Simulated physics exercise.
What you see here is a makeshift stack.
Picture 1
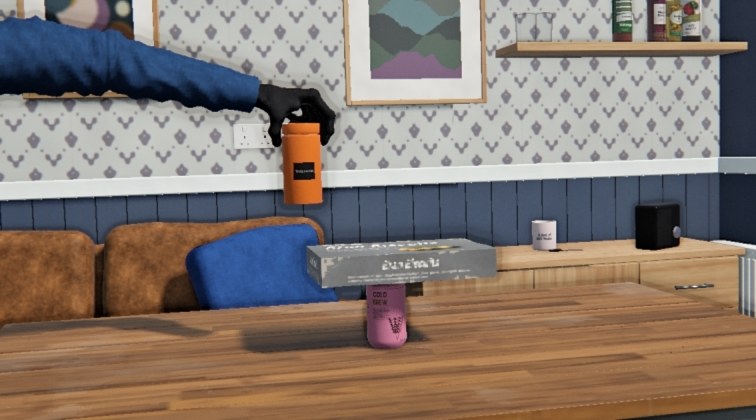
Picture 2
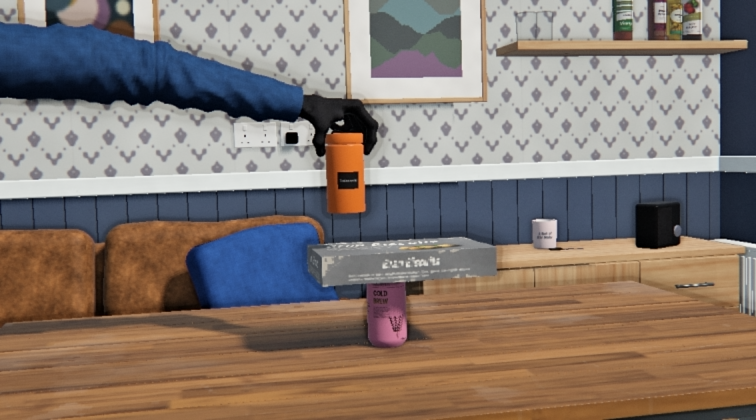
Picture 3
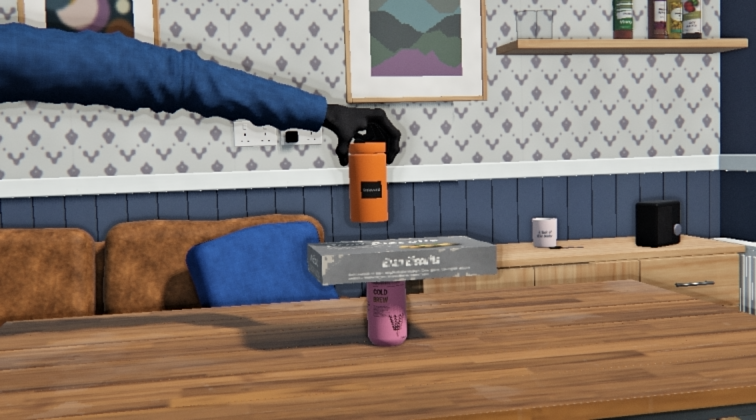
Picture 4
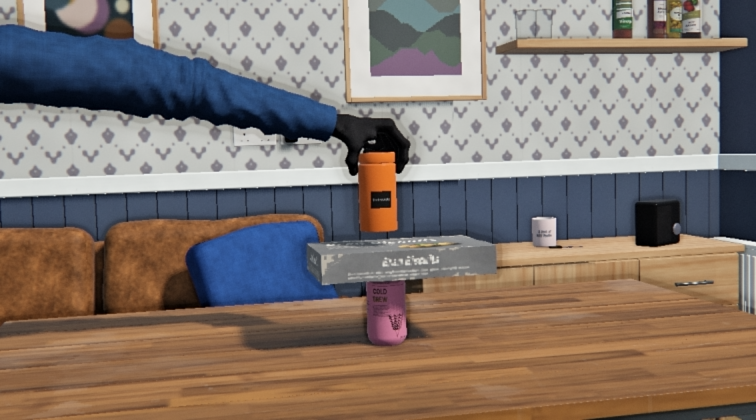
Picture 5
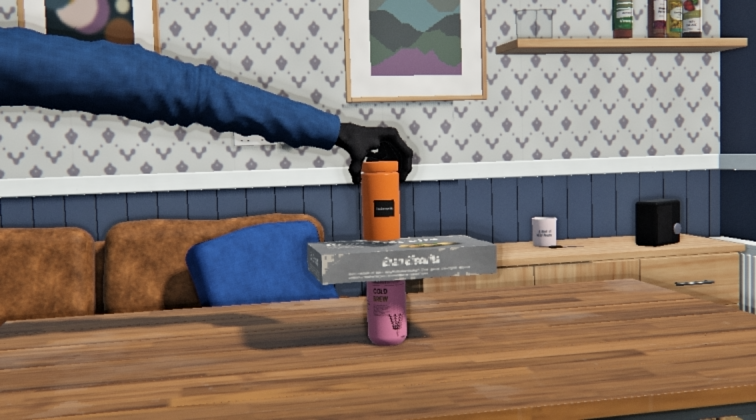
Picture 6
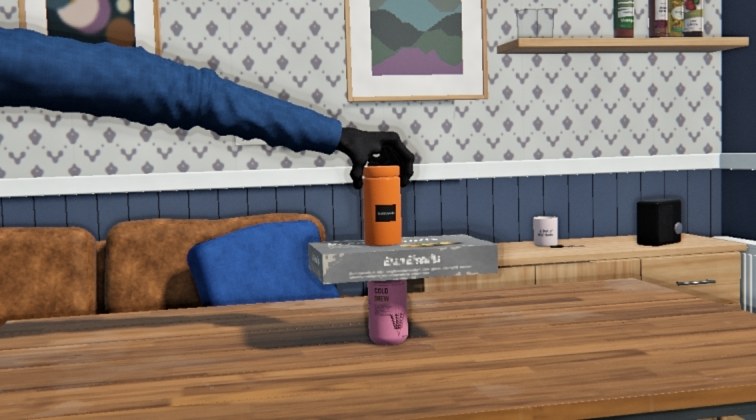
A gloved hand carrying an orange jar to the right and lowering it onto a grey box balanced on a pink can.
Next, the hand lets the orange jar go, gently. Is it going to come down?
No, it stays up.
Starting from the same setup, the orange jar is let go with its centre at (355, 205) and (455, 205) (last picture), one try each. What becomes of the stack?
Case A: It survives; case B: It caves in.
Then, 0.30 s on from there, no change.
Then, 1.00 s on from there, orange jar resting near (381, 206).
In the end, all 3 unmoved. At the end, from the last picture's camera, orange jar near (381, 206). The stack holds.
